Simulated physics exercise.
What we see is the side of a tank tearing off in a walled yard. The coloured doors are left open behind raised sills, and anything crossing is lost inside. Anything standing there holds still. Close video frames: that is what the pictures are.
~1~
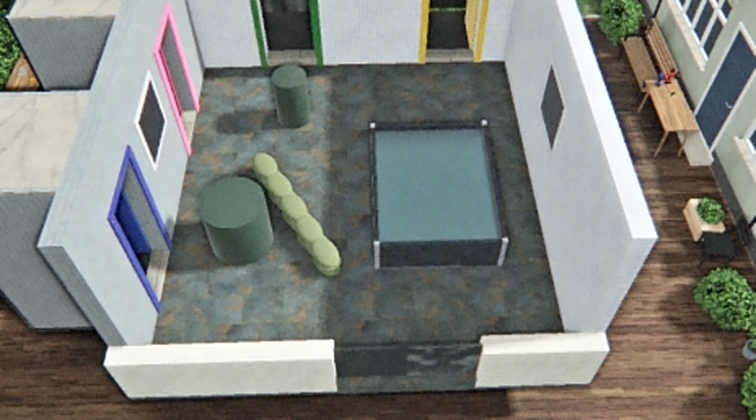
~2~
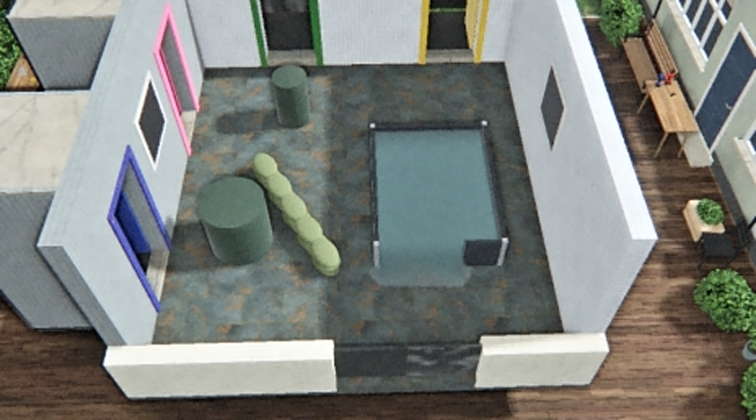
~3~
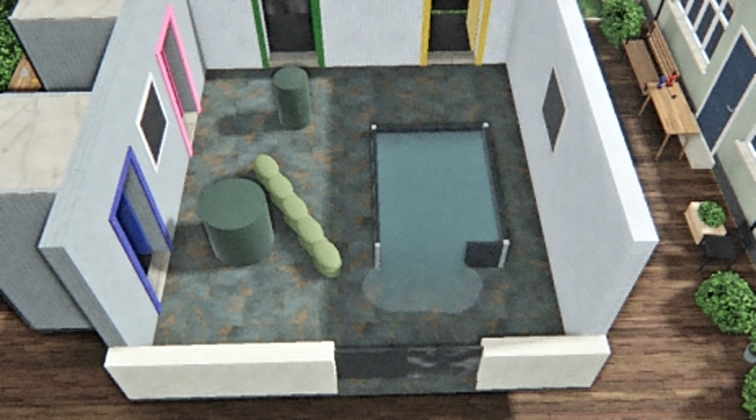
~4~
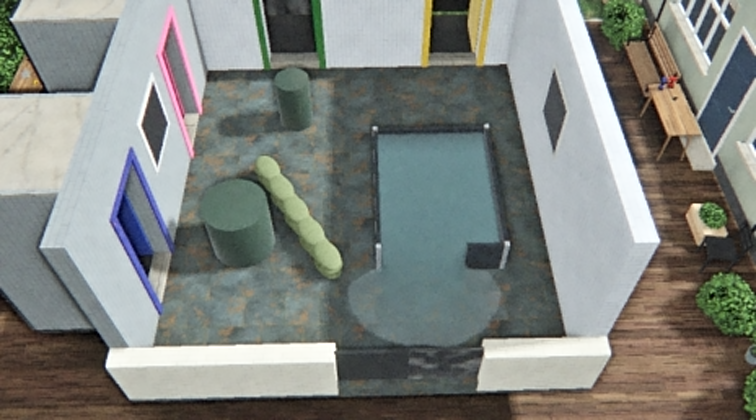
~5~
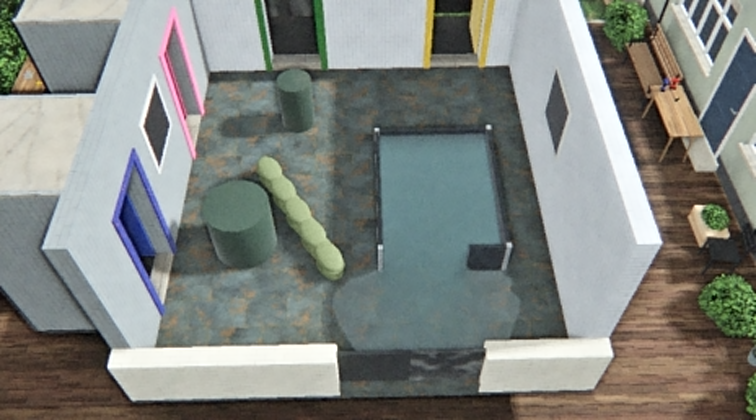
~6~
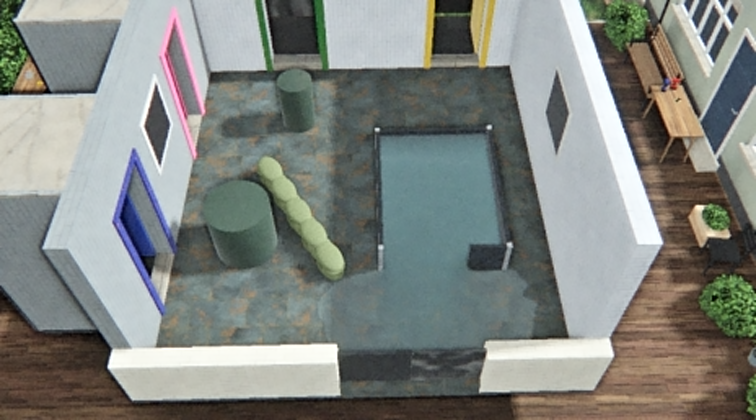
In a walled yard with coloured doorways, a tank's near side tears open and water pours out, spreading across the dark floor.
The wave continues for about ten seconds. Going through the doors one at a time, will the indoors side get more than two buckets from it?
Pink door: Two buckets at most; yellow door: Two buckets at most; blue door: More than two buckets; green door: Two buckets at most.
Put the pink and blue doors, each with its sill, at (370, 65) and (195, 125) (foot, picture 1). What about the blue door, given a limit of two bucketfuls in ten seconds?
In that case the blue one stays unflooded.
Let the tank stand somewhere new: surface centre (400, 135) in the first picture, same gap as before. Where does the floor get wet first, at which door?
Leading the way is the blue-painted one.
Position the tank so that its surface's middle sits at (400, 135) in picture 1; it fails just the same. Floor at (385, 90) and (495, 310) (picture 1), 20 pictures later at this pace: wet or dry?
One after the other: Untouched, reached.
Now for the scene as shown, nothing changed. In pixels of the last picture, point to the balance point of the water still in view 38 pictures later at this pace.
I'd put my finger on (382, 236).
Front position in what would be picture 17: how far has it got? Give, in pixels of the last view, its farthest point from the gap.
The wet edge reaches furthest near (151, 374).
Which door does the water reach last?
Answer - the door marked green.
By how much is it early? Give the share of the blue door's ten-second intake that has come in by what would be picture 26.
That share would be near 15 %.
A moment on, water covers 15 % of the floor; the pink door not reached, the yellow door not reached, the blue door not reached, the green door not reached.
Next, water covers 25 % of the floor; the pink door not reached, the yellow door not reached, the blue door not reached, the green door not reached.
Then, water covers 40 % of the floor; the pink door not reached, the yellow door not reached, the blue door under two buckets in, the green door not reached.
Later, water covers 70 % of the floor; the pink door wet at the sill, nothing in, the yellow door under two buckets in, the blue door over two buckets in, the green door wet at the sill, nothing in.
In the end, water covers 90 % of the floor; the pink door wet at the sill, nothing in, the yellow door under two buckets in, the blue door far over two buckets in, the green door wet at the sill, nothing in.
